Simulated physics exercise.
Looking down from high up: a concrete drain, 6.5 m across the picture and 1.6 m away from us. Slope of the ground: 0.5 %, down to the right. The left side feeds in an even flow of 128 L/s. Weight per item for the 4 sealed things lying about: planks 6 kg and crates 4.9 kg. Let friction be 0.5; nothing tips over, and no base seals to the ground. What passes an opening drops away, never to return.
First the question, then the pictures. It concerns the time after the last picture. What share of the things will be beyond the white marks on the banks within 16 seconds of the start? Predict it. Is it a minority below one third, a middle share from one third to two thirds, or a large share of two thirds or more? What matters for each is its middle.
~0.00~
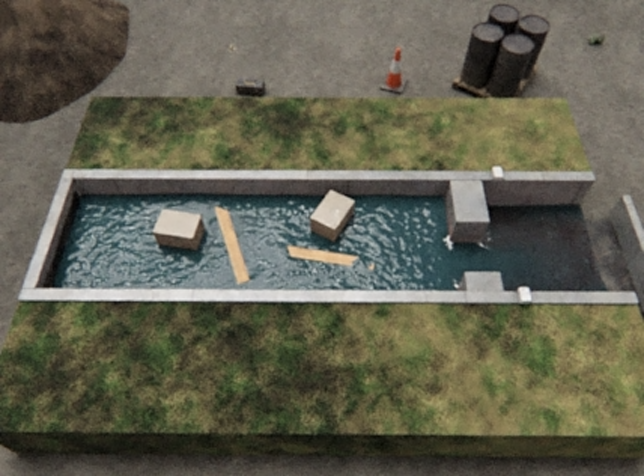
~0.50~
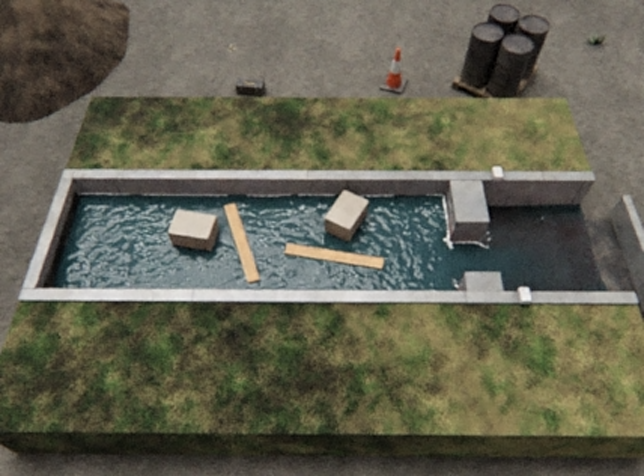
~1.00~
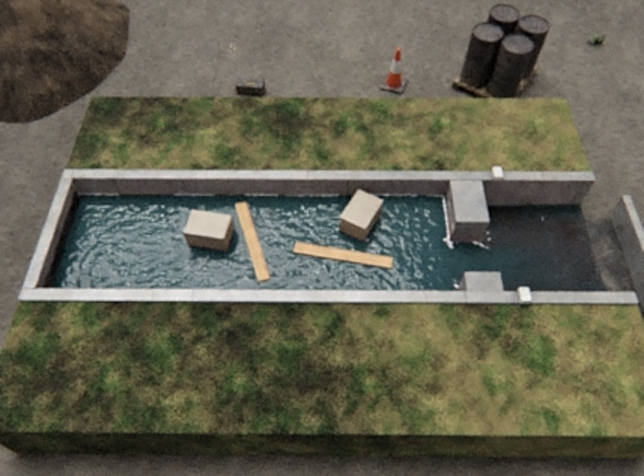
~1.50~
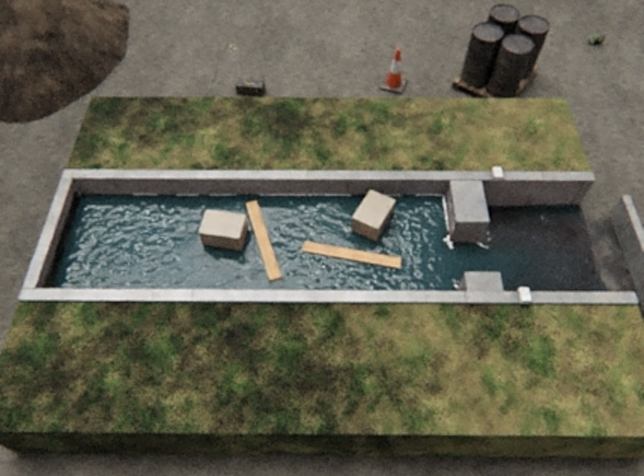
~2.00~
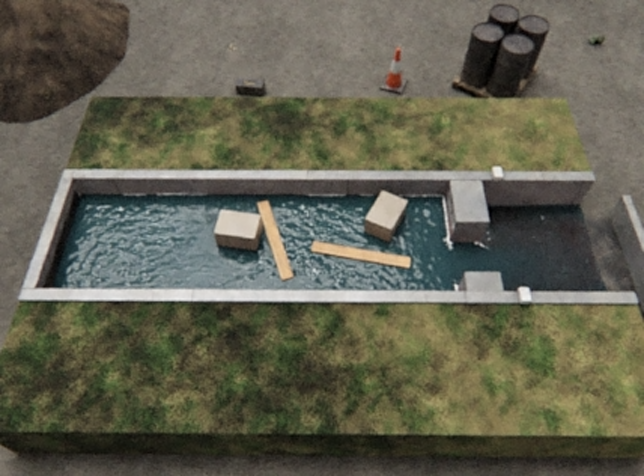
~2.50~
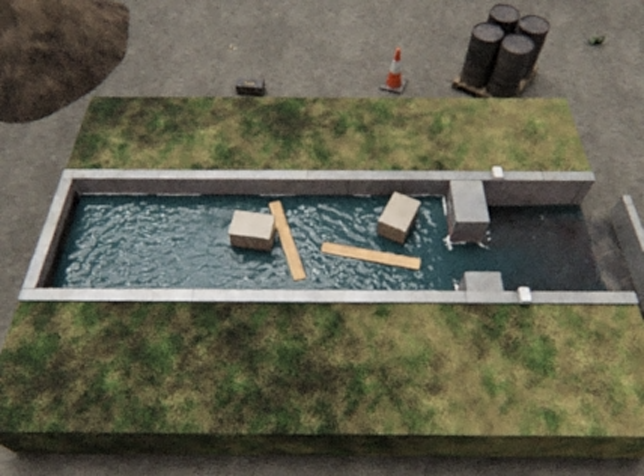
A third to two thirds.
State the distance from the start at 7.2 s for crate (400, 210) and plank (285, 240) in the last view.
Result, in order - first: Gone out; second: 250 cm.
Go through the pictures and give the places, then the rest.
In the first picture, a crate at (177, 223) floats; a crate at (333, 209) floats; about 1890 L in view; 0 of 4 have shifted.
In the second picture, a crate at (192, 224) floats, 19 cm from its start; a crate at (347, 209) floats, 17 cm from its start; 23 cm deep round most things; 4 of 4 have shifted.
In the third picture, a crate at (208, 224) floats, 37 cm from its start; a crate at (362, 209), afloat, 36 cm from its start; 23 cm deep round most things; 4 of 4 have shifted.
In the fourth picture, a crate at (222, 224), afloat, 55 cm from its start; a crate at (374, 209), afloat, 51 cm from its start; about 1910 L in view; 4 of 4 have shifted.
In the fifth picture, a crate at (237, 224) floats, 74 cm from its start; a crate at (387, 210), afloat, 67 cm from its start; 23 cm deep round most things; 4 of 4 have shifted.
In the sixth picture, a crate at (252, 224), afloat, 91 cm from its start; a crate at (400, 211) floats, 83 cm from its start; about 1920 L in view; 4 of 4 have shifted.
After 3.5 s 0 of 4 are over the mark; 4 afloat.
After 7.2 s 2 of 4 are over the mark; 2 afloat.
After 12.0 s 2 of 4 are over the mark; 2 afloat.
After 16.0 s 2 of 4 are over the mark; 2 afloat.
